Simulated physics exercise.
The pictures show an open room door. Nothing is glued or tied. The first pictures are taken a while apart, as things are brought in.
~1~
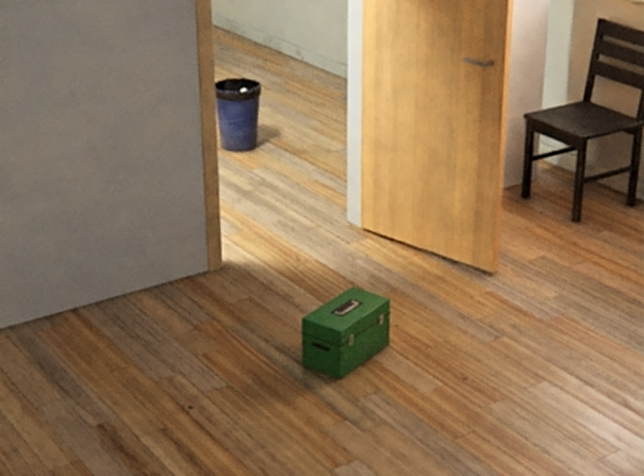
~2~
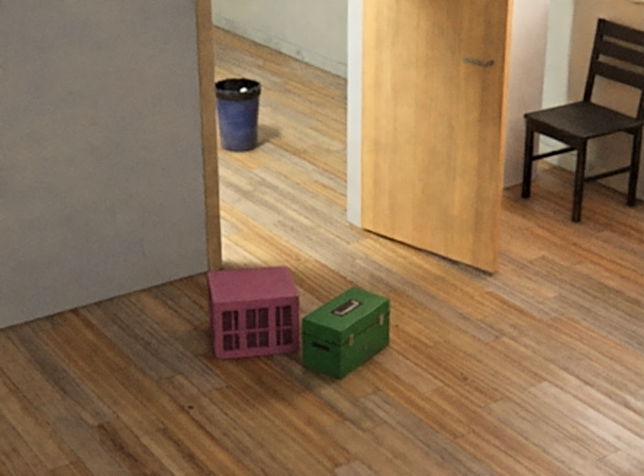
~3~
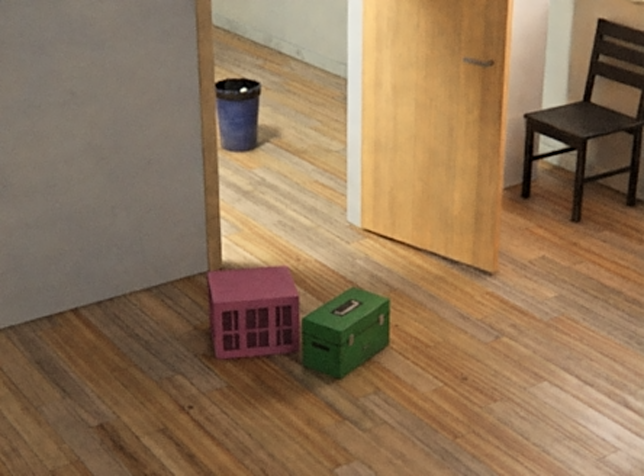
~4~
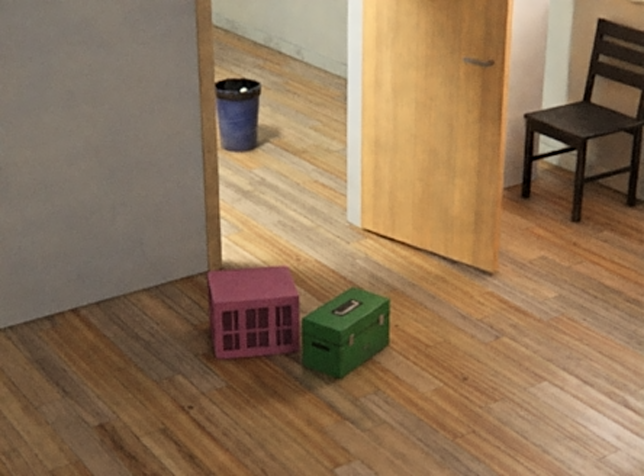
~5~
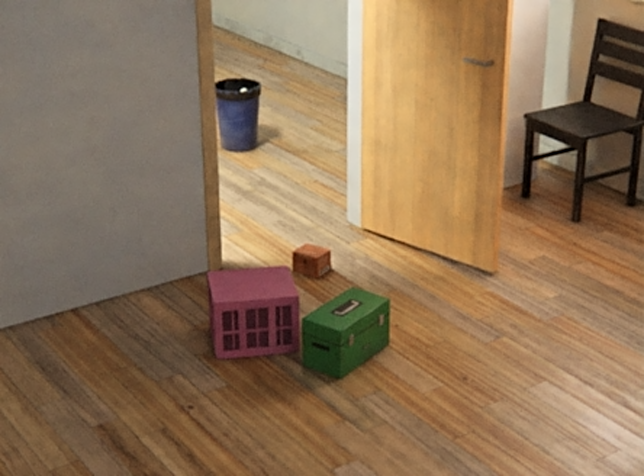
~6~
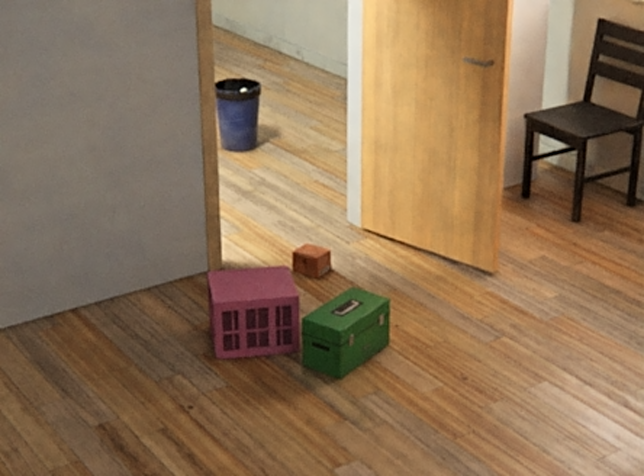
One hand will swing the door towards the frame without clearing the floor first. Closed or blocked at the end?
In the end the door shuts.
Then, 0.80 s after the last picture, open by 62°.
Then, 1.20 s after the last picture, open by 22°; orange box slid about its own width near (282, 256).
Then, 1.40 s after the last picture, open by 2°; orange box slid well along near (250, 244).
At rest, open by 0°; moved from the start, orange box; the other 2 in place. Seen from the same camera at the end, orange box near (236, 236).
